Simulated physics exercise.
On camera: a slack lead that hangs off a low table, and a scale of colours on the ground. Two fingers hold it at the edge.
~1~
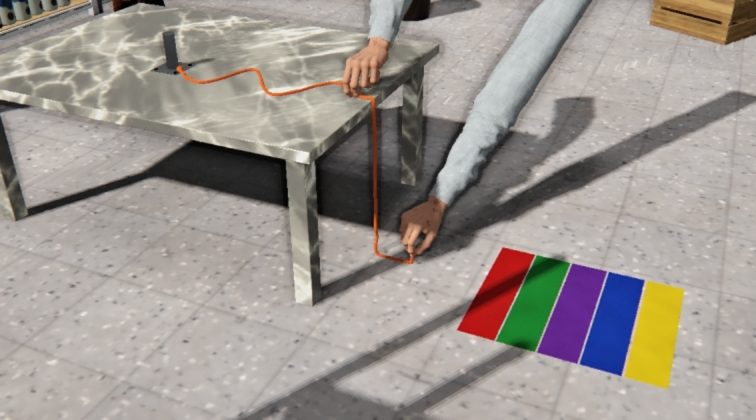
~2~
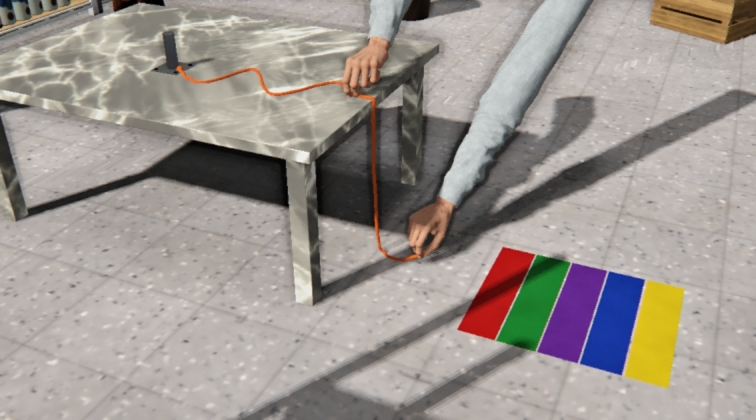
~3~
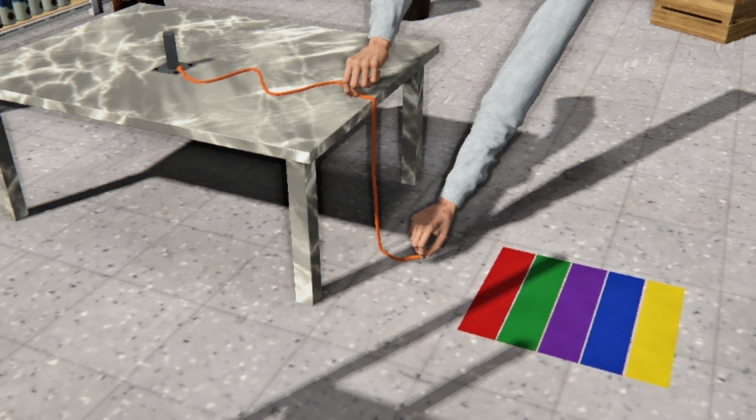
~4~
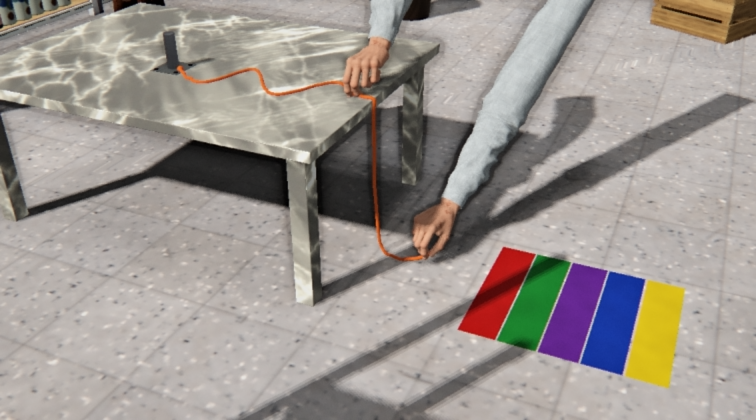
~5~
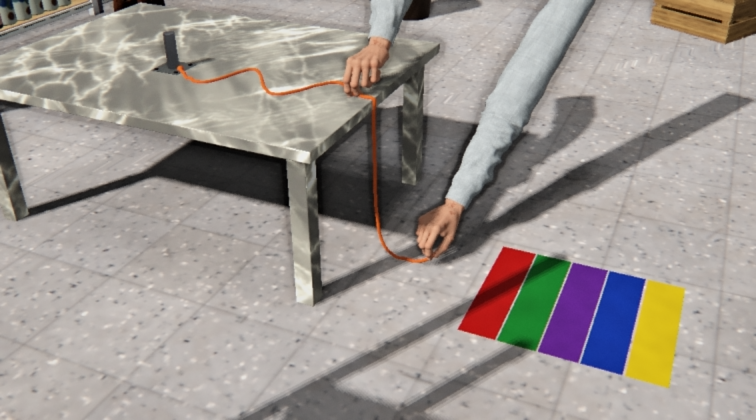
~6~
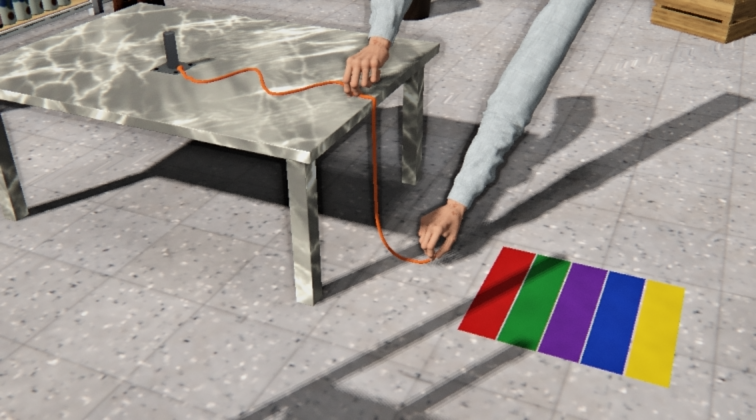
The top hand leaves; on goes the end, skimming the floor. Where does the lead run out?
It halts on the yellow strip.
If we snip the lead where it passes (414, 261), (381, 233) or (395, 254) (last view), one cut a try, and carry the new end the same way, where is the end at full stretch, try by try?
Try by try, around (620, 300), (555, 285) and (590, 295).
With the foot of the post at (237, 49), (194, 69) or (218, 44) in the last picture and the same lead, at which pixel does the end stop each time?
The places are (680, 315), (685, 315) and (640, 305).
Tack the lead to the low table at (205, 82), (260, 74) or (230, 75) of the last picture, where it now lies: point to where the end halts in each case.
The places are (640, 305), (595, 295) and (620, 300).
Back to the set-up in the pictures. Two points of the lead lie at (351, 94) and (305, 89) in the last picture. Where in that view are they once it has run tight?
About (441, 144), and the other about (378, 104).
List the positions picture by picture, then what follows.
The first frame shows end (416, 253); red (484, 318); green (523, 328); purple (564, 339); blue (606, 351); yellow (650, 363).
The second frame shows end (424, 254); lead through (192, 80) (259, 73) (293, 92) (351, 94) (374, 159) (377, 231).
The third frame shows end (426, 255).
The fourth frame shows end (428, 255); lead through (192, 80) (259, 73) (293, 92) (351, 94) (374, 159) (379, 231).
The fifth frame shows end (433, 256).
The sixth frame shows end (435, 256); lead through (192, 80) (259, 72) (293, 92) (351, 94) (374, 158) (380, 232).
A little later, end near (580, 292); over purple.
Next, end near (627, 303); over blue.
When it is tight, end near (656, 310); over yellow. Over yellow.
